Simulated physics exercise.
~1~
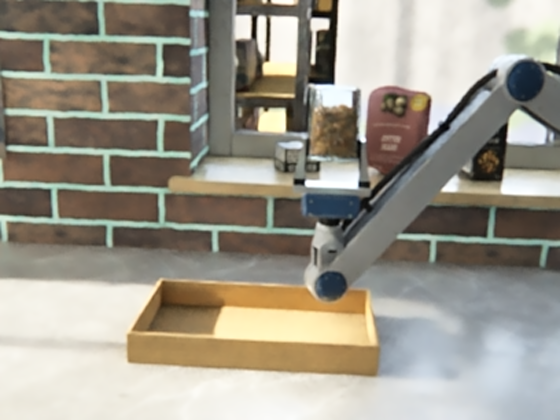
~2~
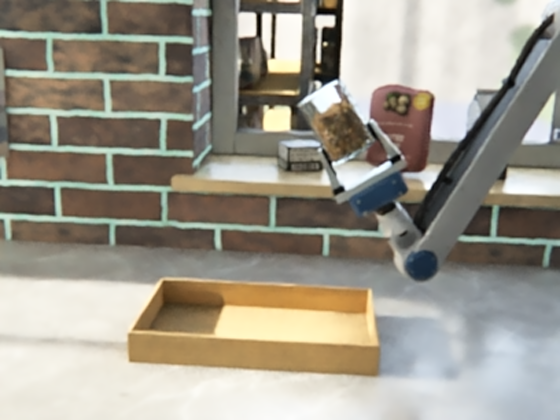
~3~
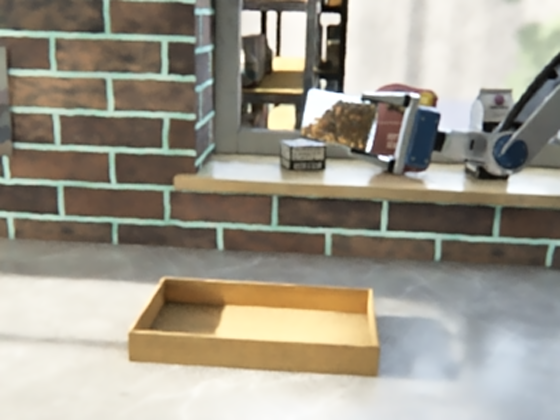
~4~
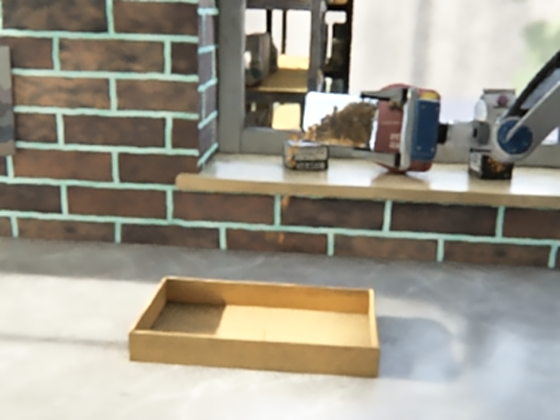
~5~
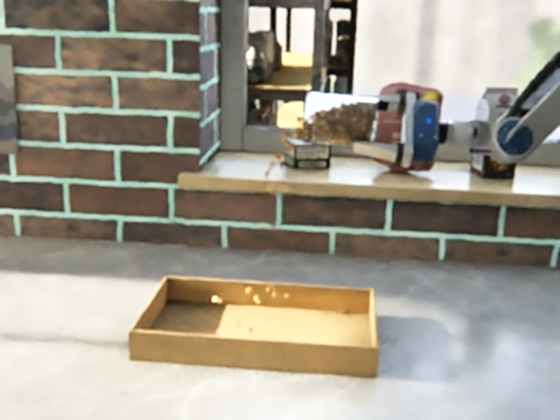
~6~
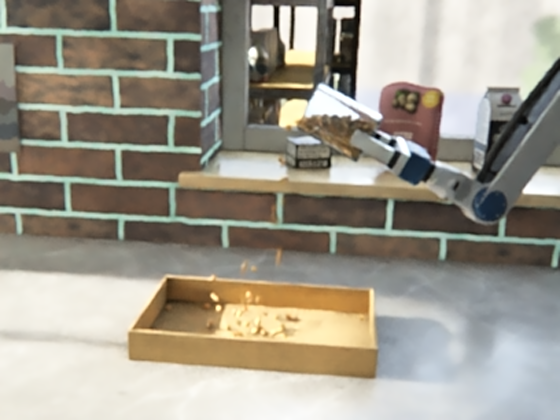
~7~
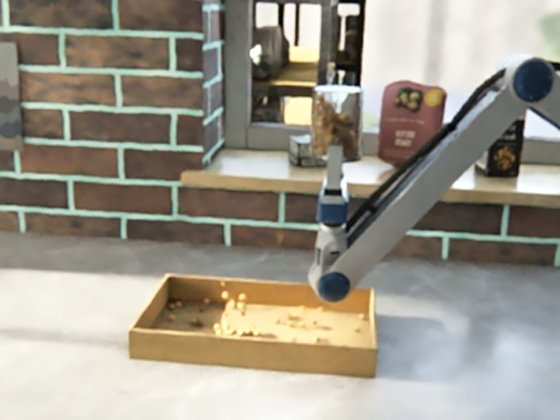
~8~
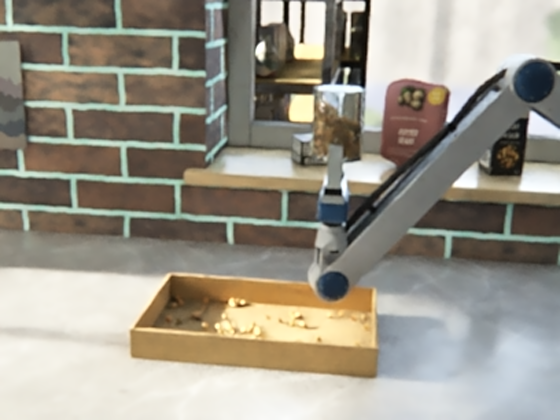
A grey counter stands before a dark brick wall with pale green mortar and a windowsill, seen from the front and slightly above. A shallow tan tray sits on the counter, while a dark red package and small containers stand on the sill behind. A grey and blue robot arm at the right grips a clear tumbler of golden-brown chickpeas. The arm tips the tumbler leftward onto its side, and a few chickpeas begin dropping into the tray. More scatter down as it swings back upright. Finally, the tumbler is held upright, still mostly full, above a thin scattering in the tray.
